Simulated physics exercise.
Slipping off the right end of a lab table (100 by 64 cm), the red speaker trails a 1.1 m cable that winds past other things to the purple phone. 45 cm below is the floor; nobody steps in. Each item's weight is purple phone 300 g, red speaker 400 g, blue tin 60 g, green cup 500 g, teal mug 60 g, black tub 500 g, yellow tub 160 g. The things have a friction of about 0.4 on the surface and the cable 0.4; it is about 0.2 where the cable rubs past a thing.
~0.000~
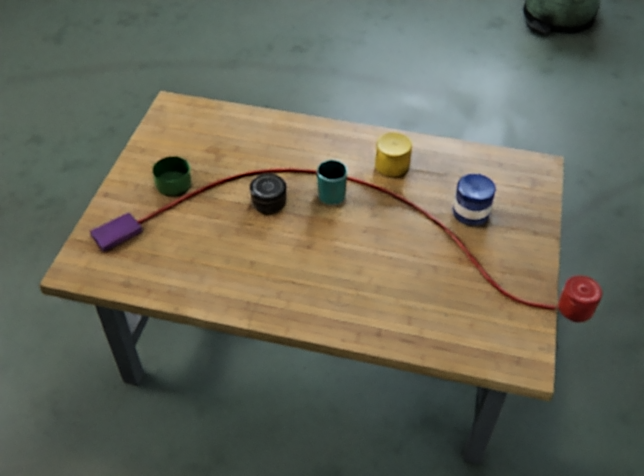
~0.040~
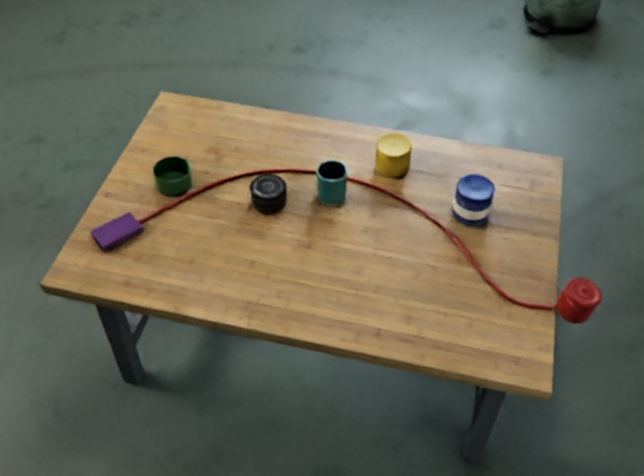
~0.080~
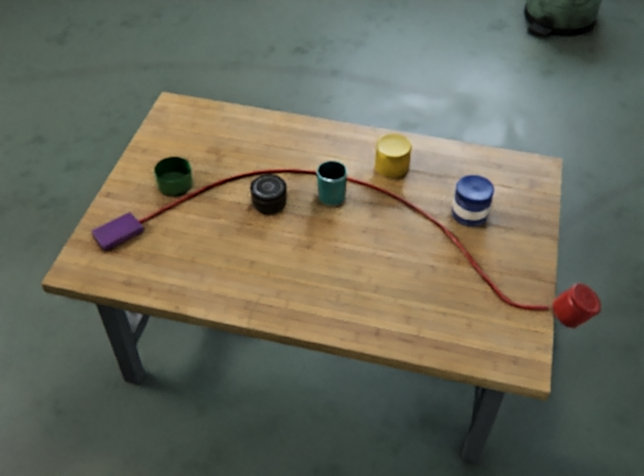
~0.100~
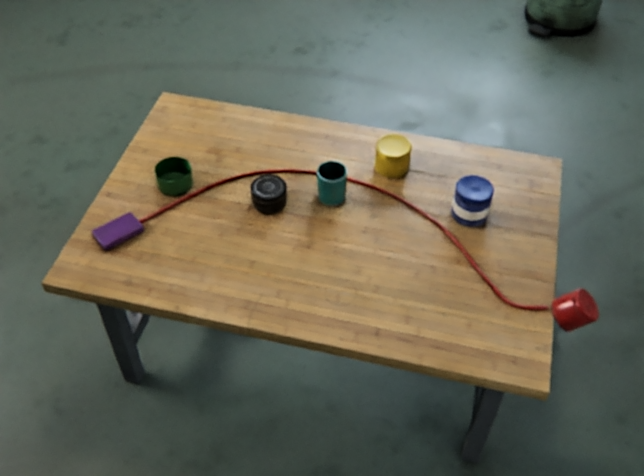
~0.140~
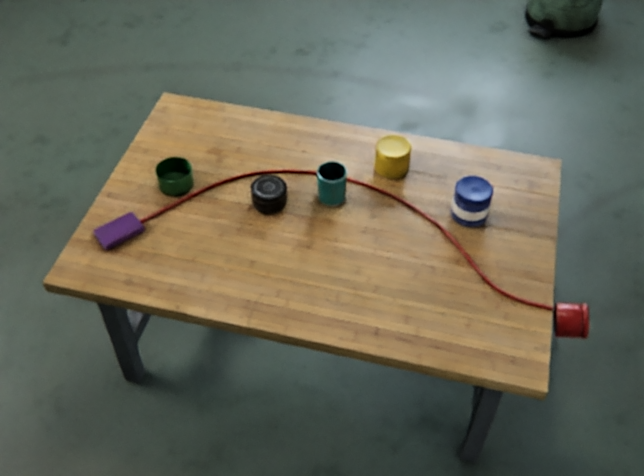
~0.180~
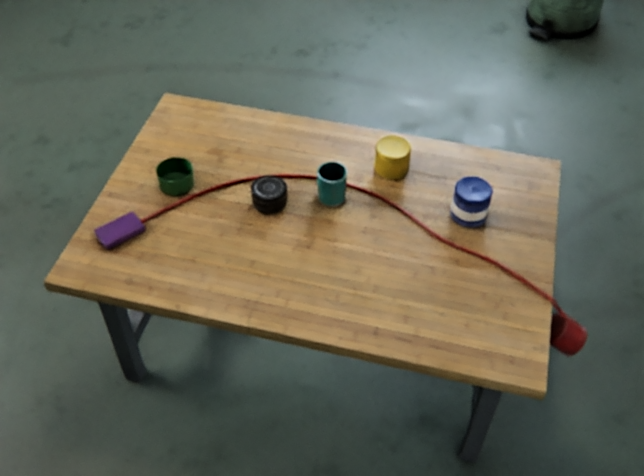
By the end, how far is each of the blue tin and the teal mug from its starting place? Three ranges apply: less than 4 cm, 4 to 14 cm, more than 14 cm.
The blue tin barely budges, the teal mug goes a long distance.
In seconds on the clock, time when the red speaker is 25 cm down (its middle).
Near 0.46 seconds.
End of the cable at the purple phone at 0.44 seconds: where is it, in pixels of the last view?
In the last view it is close to (183, 215).
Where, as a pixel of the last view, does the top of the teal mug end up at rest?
Rest point, last frame: Approx. (277, 311).
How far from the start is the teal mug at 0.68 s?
I'd put the teal mug at some 35 cm.
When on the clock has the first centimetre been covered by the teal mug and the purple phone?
On the clock, teal mug 0.22 s and purple phone 0.26 s.
At 0.4 s, the cable's tail end at (183, 215); teal mug 25 cm off its start, red speaker over the edge, purple phone 9 cm off its start.
At 0.7 s, the cable's tail end at (210, 205); teal mug on its side, 34 cm off its start, red speaker over the edge, purple phone 15 cm off its start.
At 0.9 s, the cable's tail end at (228, 200); teal mug on its side, 36 cm off its start at (277, 312), purple phone 19 cm off its start at (206, 202), red speaker over the edge.
At 1.2 s, the cable's tail end at (238, 197); teal mug on its side, 36 cm off its start, purple phone 22 cm off its start, red speaker over the edge.
At 2.4 s, the cable's tail end at (238, 197); teal mug on its side, 36 cm off its start at (277, 311), blue tin 0 cm off its start at (474, 189), purple phone 22 cm off its start at (217, 200), red speaker over the edge.
